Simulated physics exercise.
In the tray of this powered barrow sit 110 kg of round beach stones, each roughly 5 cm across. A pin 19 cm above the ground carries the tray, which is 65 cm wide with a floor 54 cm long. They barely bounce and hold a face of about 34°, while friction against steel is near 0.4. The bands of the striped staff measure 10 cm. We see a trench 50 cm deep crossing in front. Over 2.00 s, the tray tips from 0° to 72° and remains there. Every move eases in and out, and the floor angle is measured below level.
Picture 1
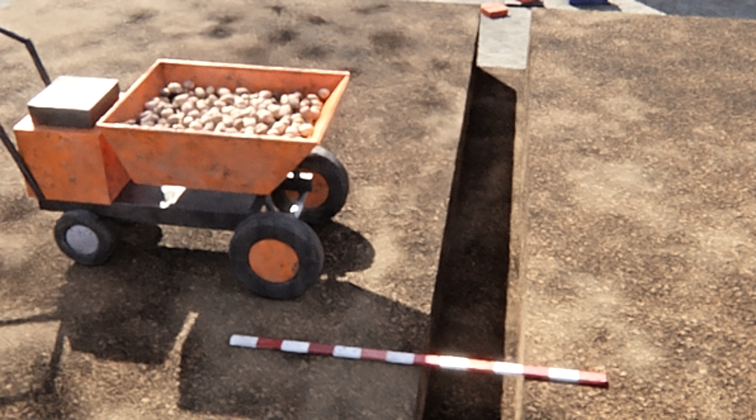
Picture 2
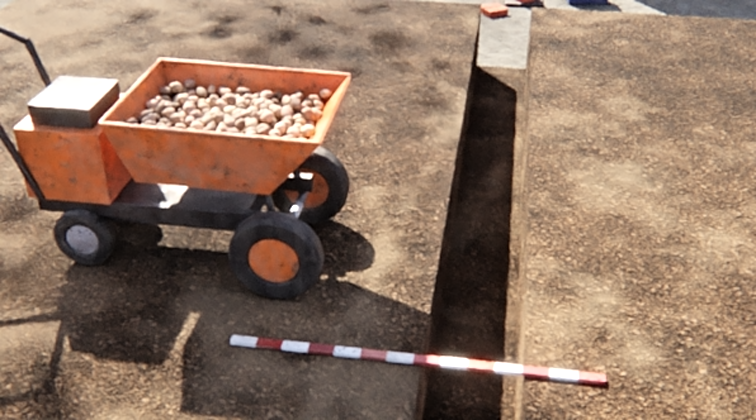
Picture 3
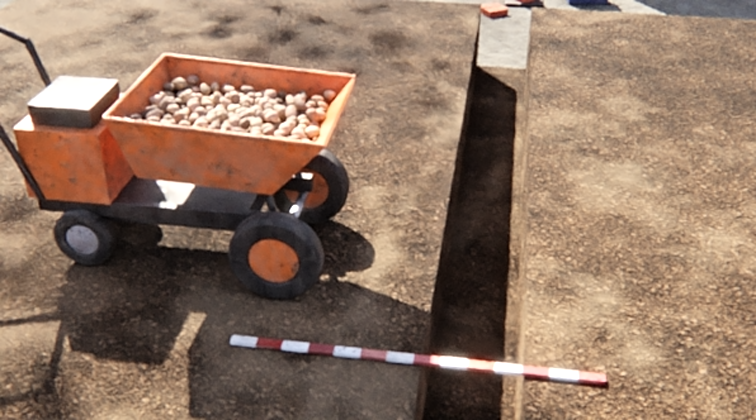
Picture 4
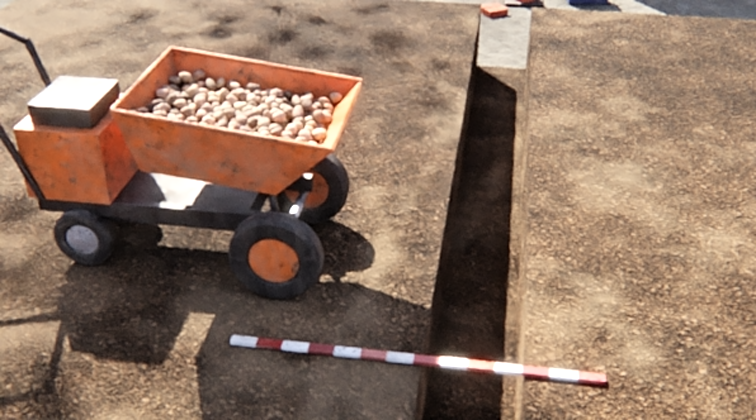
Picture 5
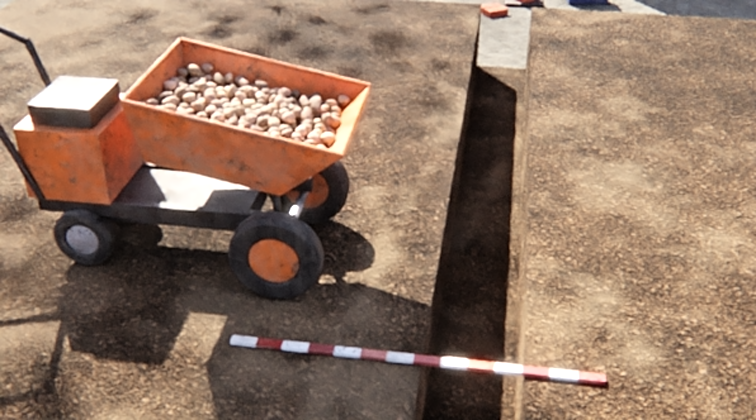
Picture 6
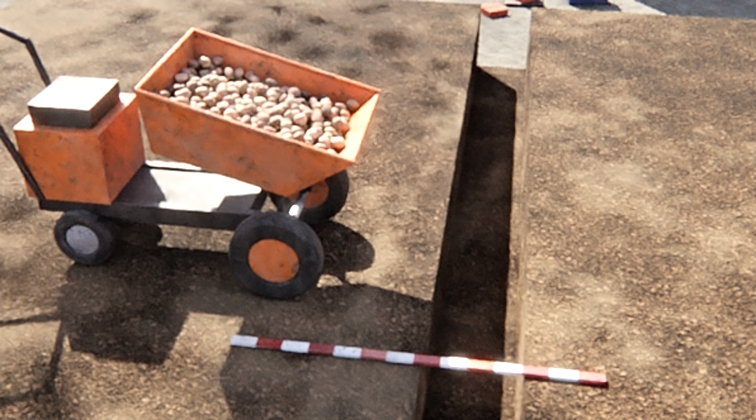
A patch of bare brown ground in sunlight is seen from above at an angle, by a camera that stays still. An orange barrow with dark wheels stands at left, its tray filled with pale round stones, while a narrow dark trench runs up the view right of centre, a red-and-white striped staff lying across it. The tray tilts gradually towards the trench, its left end rising, while the wheels stay in place.
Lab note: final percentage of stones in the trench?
Approx. 100 %.
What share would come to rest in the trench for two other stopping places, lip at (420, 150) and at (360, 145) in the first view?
Near 30 and near 85 percent.
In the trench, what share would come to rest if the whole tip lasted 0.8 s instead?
With that timing, about 100 per cent.
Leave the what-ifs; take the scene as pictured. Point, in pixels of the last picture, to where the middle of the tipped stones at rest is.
Around (480, 351).
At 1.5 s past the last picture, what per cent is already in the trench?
Around 70 per cent of it, at that instant.
Then, 0.9 s after the last picture the floor is at 61°, 97 % in the tray, 1 % short of the trench, 2 % in the trench; the foremost stones are at (452, 237).
Then, 1.5 s after the last picture the floor is at 72°, 28 % in the tray, 1 % short of the trench, 71 % in the trench; the foremost stones are at (524, 348).
Then, 1.9 s after the last picture the floor is at 72°, 8 % in the tray, 1 % short of the trench, 91 % in the trench; the foremost stones are at (530, 330).
Then, 3.8 s after the last picture the floor is at 72°, 0 % in the tray, 100 % in the trench; the foremost stones are at (530, 356).
